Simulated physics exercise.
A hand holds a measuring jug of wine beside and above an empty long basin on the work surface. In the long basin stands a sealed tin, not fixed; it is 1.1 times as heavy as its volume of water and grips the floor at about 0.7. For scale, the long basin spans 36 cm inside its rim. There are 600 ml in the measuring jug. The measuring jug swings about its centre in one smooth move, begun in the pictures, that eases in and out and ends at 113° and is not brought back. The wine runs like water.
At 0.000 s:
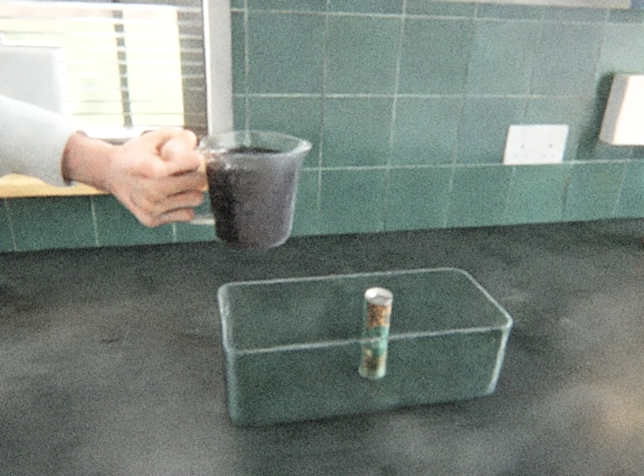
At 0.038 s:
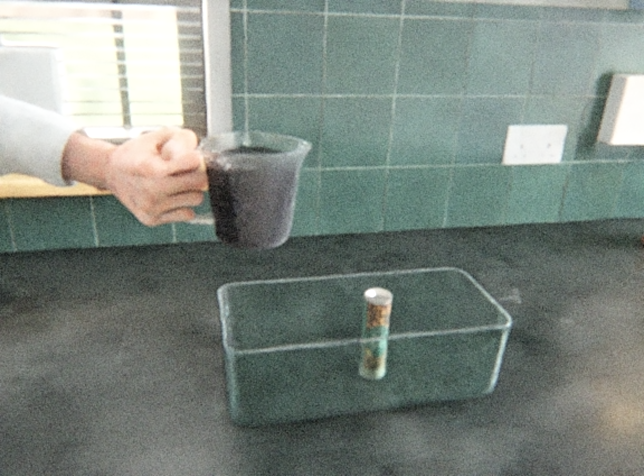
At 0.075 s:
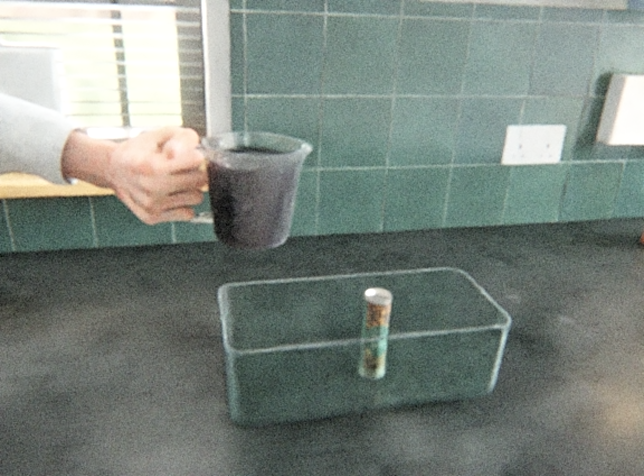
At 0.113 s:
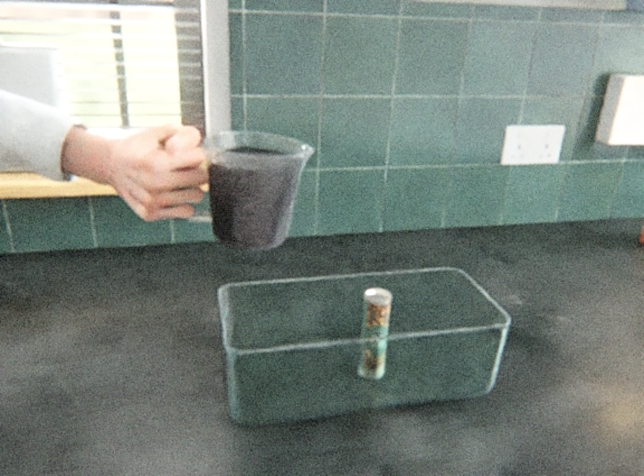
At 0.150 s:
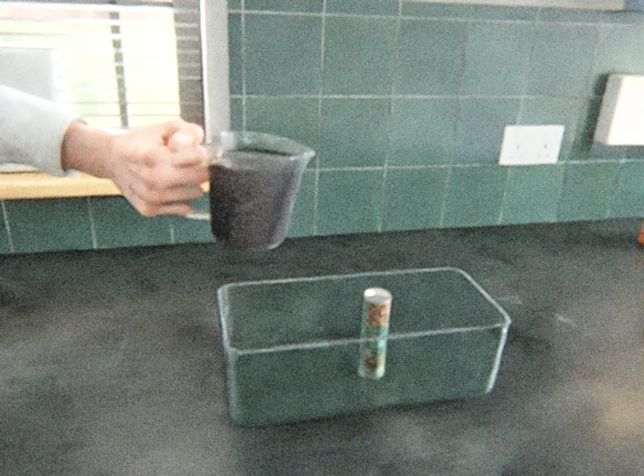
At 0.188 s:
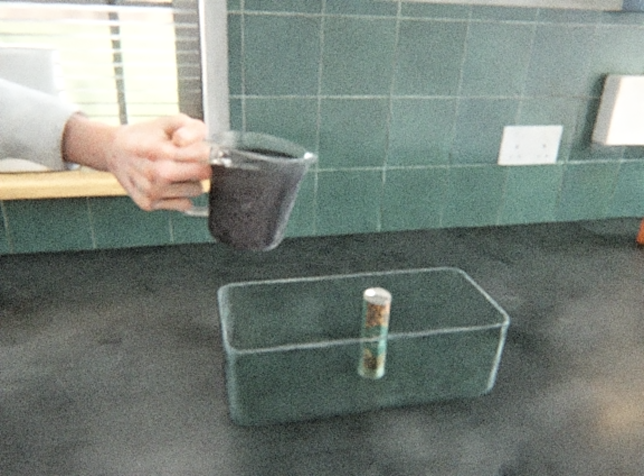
A hand tilts a jug of dark liquid slightly rightward above a clear basin holding a tin.
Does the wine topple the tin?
It remains upright.
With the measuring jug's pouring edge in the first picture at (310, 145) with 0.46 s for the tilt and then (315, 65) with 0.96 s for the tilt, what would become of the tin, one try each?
First it falls; then it falls.
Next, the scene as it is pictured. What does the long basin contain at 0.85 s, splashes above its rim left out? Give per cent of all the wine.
Near 66 in a hundred.
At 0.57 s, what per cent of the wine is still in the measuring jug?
Some 72 per cent.
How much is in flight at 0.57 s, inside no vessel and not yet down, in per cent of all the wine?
Near 24 in a hundred.
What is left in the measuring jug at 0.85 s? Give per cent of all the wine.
About 12 per cent.
By 0.57 s the tilt is 73° and 72 per cent is still to pour; the tin stands where it began.
By 0.85 s the tilt is 109° and 12 per cent is still to pour; the tin stands 1 cm from where it began.
By 1.14 s the tilt is 113° and 0 per cent is still to pour; the tin stands 1 cm from where it began.
By 1.46 s the tilt is 113° and 0 per cent is still to pour; the tin stands 1 cm from where it began.
At rest the tin stands 2 cm from where it began.
